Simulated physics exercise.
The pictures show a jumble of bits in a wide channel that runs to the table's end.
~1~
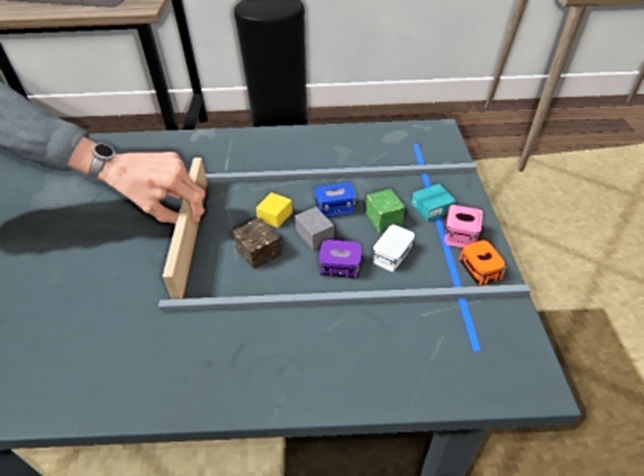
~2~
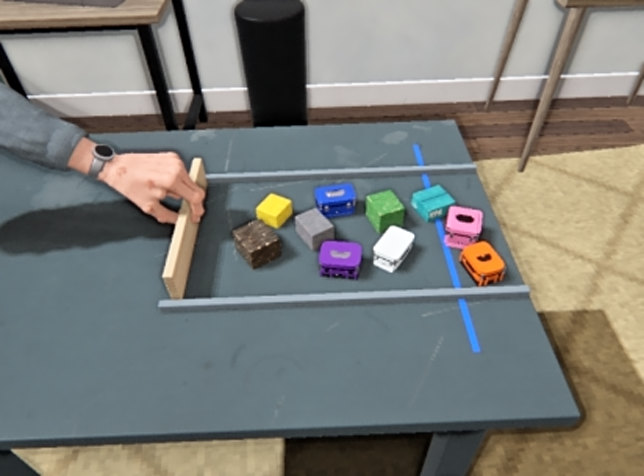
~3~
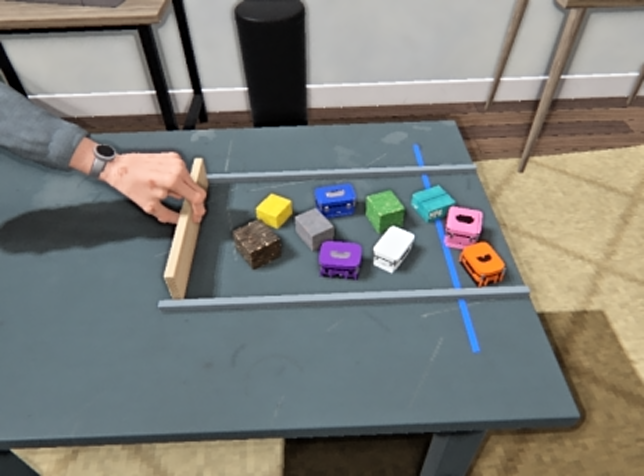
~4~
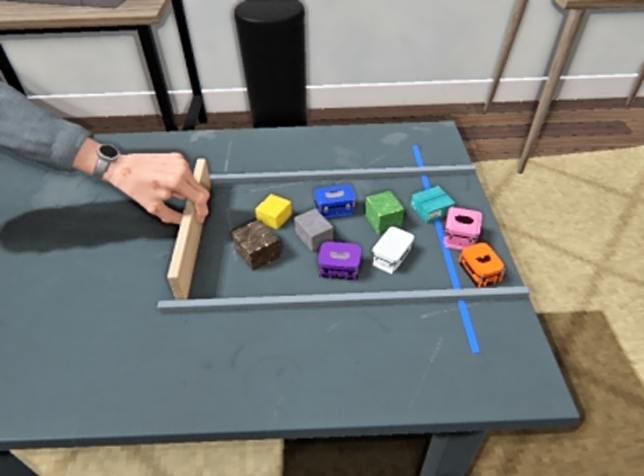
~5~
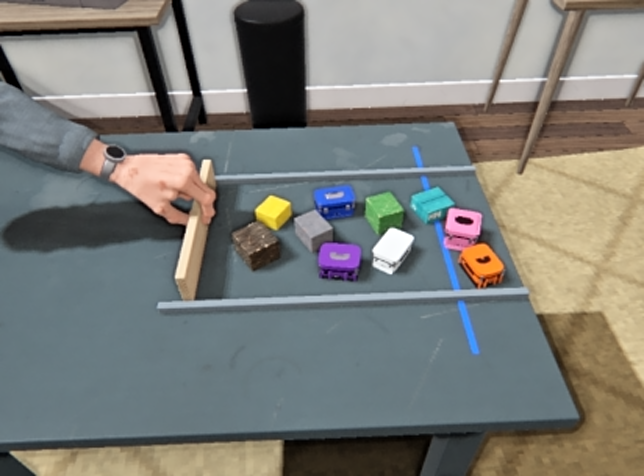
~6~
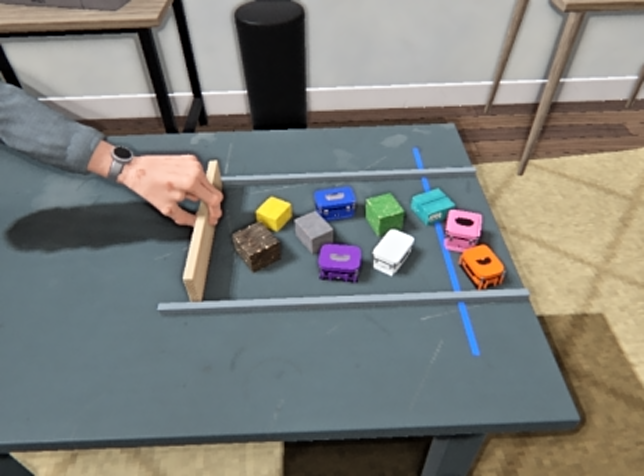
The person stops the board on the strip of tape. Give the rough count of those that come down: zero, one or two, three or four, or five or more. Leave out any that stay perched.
Outcome: The number that fall off is three or four.
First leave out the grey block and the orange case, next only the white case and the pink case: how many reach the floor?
3 in the first case, 2 in the second.
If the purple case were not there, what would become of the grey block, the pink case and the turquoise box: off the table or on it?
The grey block holds on, the pink case is lost, the turquoise box goes over.
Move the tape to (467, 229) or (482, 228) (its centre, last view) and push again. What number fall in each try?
The counts: 7 and 7.
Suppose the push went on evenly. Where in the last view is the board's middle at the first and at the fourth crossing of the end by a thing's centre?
About (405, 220), then (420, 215).
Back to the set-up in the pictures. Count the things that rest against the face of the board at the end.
It touches 3.
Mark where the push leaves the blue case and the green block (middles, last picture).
Near (476, 198) and (490, 221).
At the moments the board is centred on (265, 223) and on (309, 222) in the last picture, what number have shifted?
2 and 7.
A little later, none off yet; orange case at rest near (481, 268); pink case at rest near (462, 231); turquoise box at rest near (433, 207).
Next, none off yet; orange case moving near (491, 269); pink case shifted a little near (479, 228); turquoise box shifted a little near (448, 205).
When it is over, the number that fall off is three or four; down, white case, turquoise box, pink case and orange case.
